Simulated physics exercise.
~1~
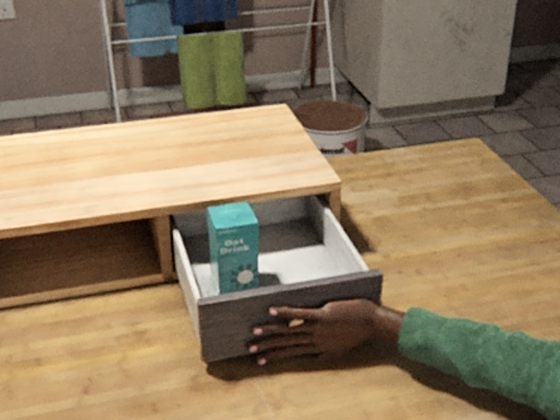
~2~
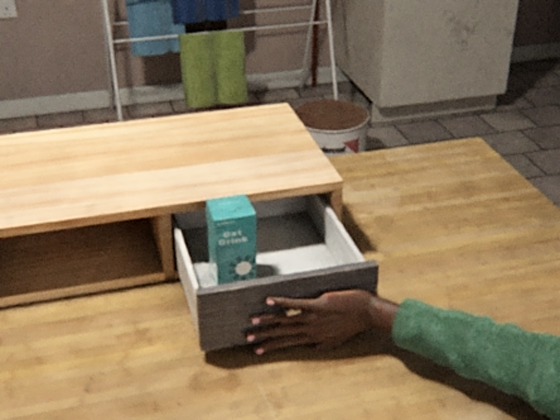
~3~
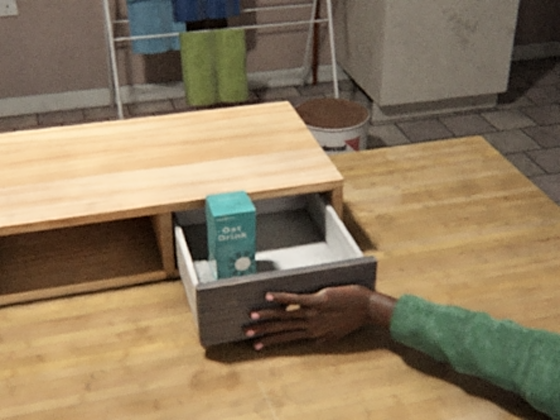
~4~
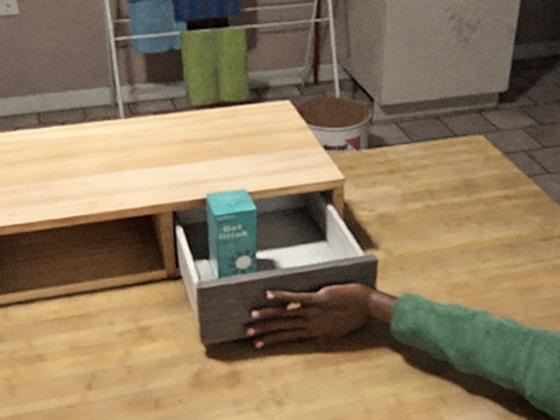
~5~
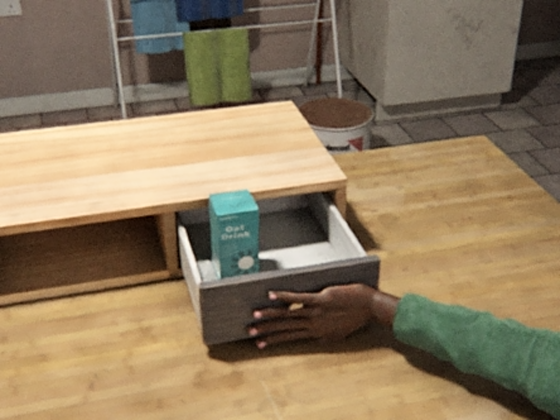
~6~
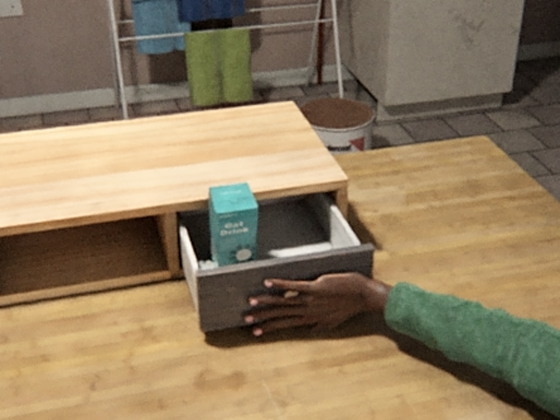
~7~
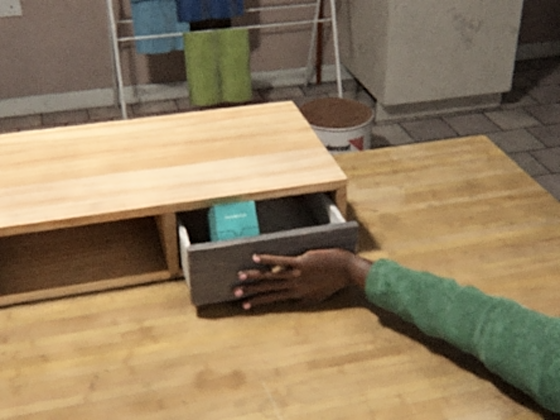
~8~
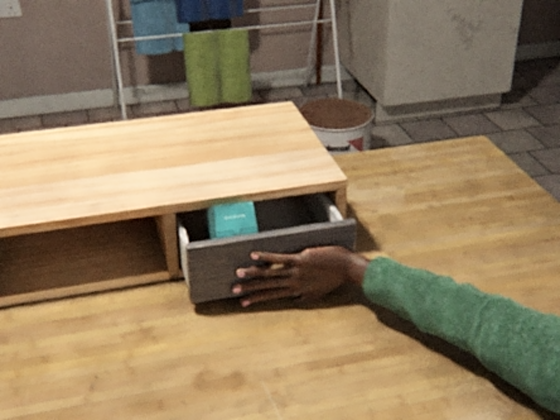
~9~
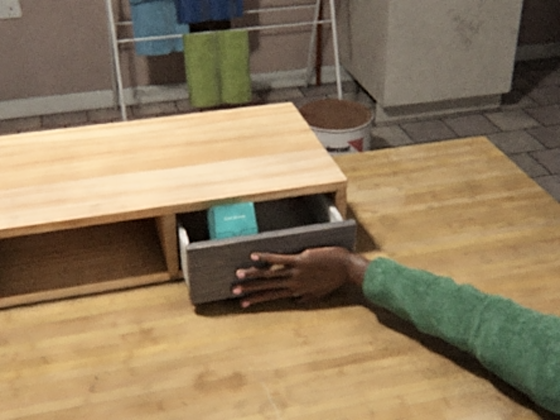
A hand in a green sleeve pushed a gray-fronted drawer holding a turquoise drink carton into a wooden chest, and the carton tipped as the drawer slid in, until the drawer stopped partway and stayed ajar with the hand still against it.
